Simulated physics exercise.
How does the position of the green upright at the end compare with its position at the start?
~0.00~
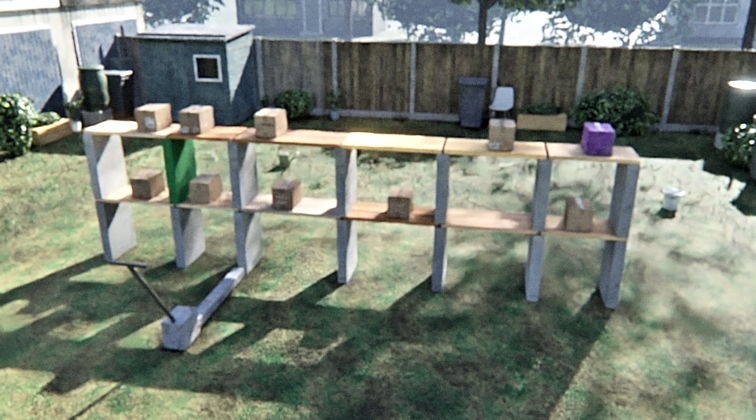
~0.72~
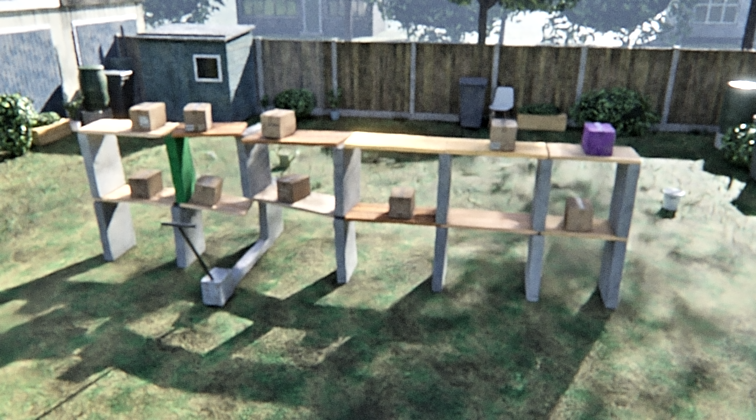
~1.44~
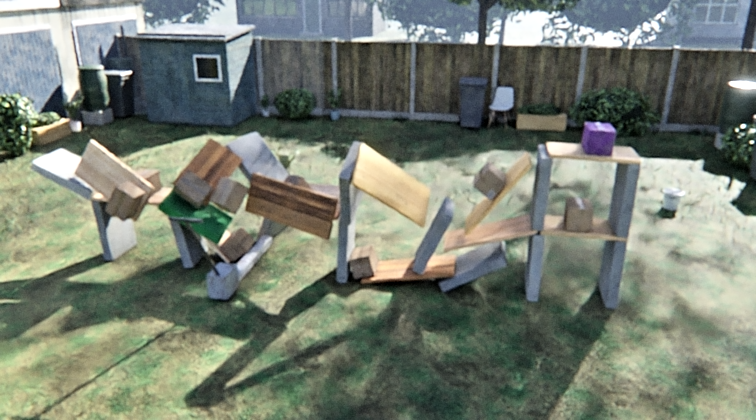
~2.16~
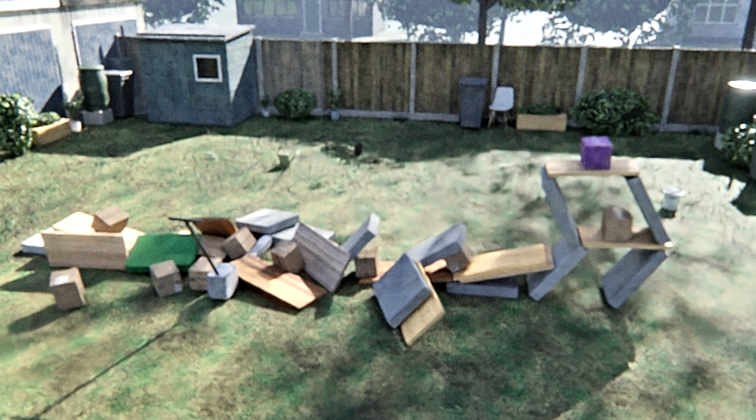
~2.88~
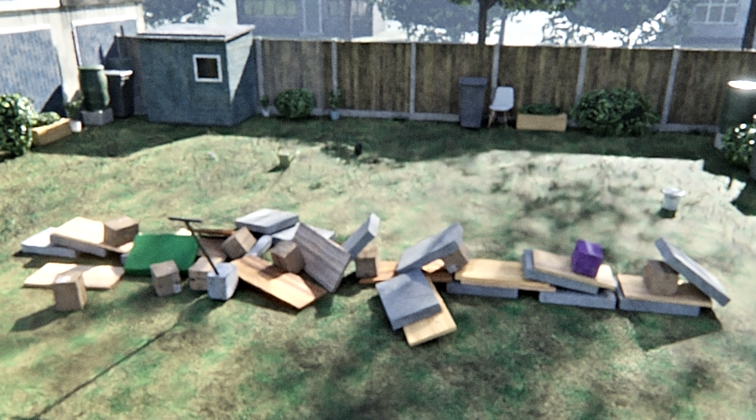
At the start the green upright stands vertically among the shelves near the left end. By the end it is lying on its side, low on the grass among the fallen pieces.
In a back yard, a low jack pushes into the foot of an upright beneath a long two-tier shelf of boards and cartons, and the left and middle spans collapse. The right end leans and falls last, leaving everything strewn low across the grass, the purple carton resting on fallen pieces.
